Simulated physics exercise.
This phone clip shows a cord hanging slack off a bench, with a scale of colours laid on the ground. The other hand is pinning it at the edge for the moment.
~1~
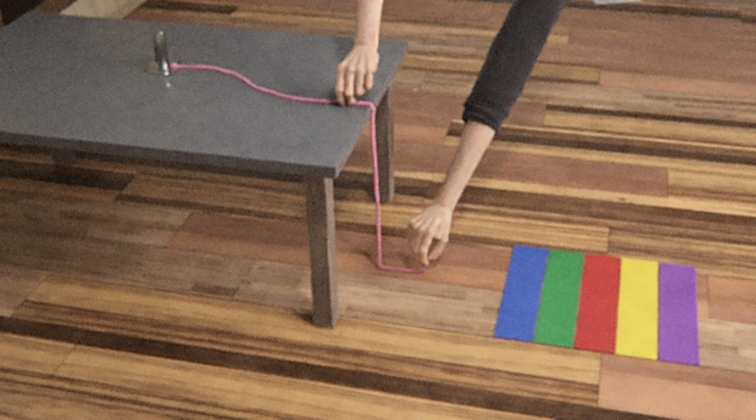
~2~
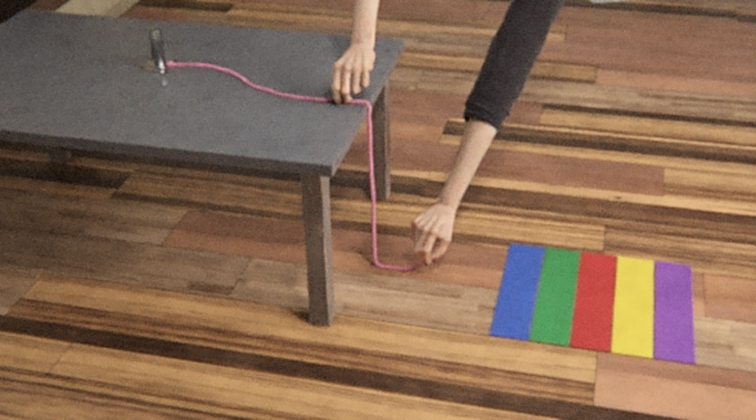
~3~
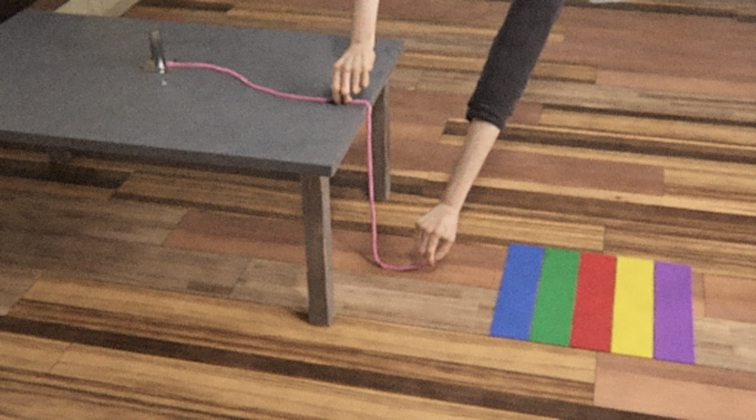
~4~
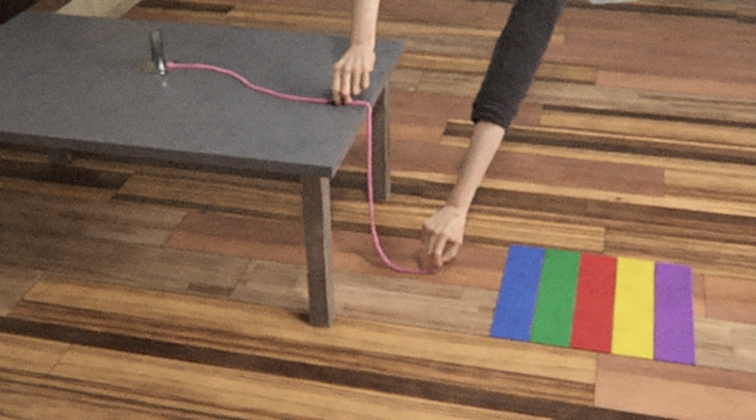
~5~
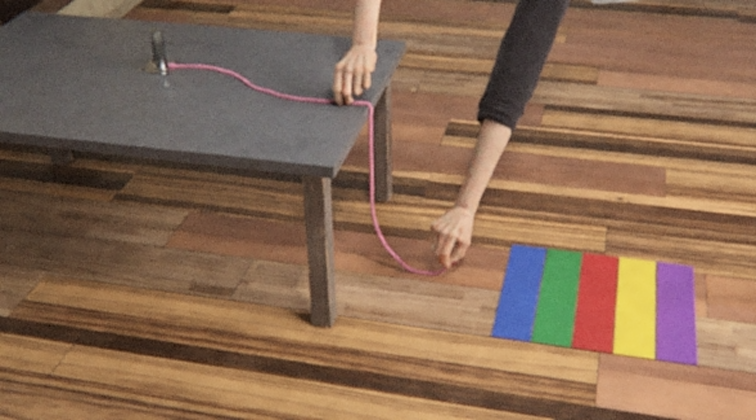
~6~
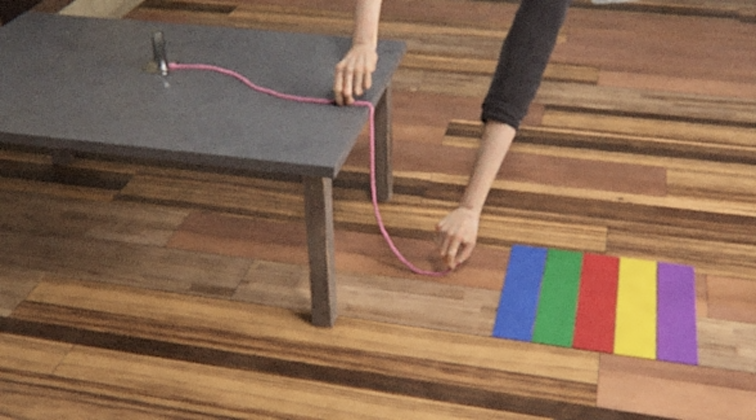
A hand at the lower end of a pink cord draws it slowly a short way to the right, just above a wood-plank floor, seen from above at an angle. The cord runs from a small metal object across a dark grey bench to its edge, where another hand pins it; blue, green, red, yellow and purple strips lie at right. The hanging part shifts from a sharp bend to a smooth slanting curve, while the view jiggles slightly.
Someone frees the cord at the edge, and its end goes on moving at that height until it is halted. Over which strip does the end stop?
Over the green strip.
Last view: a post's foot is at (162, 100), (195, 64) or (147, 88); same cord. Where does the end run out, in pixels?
Approximate pixels in order: (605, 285), (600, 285), (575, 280).
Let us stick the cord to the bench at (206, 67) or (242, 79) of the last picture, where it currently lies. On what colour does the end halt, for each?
It would be green, then green.
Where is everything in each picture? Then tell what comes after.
In the first frame, end (427, 261); blue (516, 321); green (556, 326); red (596, 332); yellow (637, 338); purple (678, 343).
In the second frame, end (430, 260); cord through (200, 65) (249, 84) (316, 99) (369, 127) (373, 194) (375, 256).
In the third frame, end (434, 261).
In the fourth frame, end (441, 263); cord through (200, 67) (249, 85) (316, 100) (369, 128) (370, 195) (383, 257).
In the fifth frame, end (449, 264).
In the sixth frame, end (454, 264); cord through (202, 67) (251, 85) (318, 101) (371, 128) (374, 196) (399, 256).
Soon after, end near (494, 270); short of the strips.
After that, end near (536, 275); over blue.
At the stop, end near (561, 278); over green. It gets as far as the green strip.
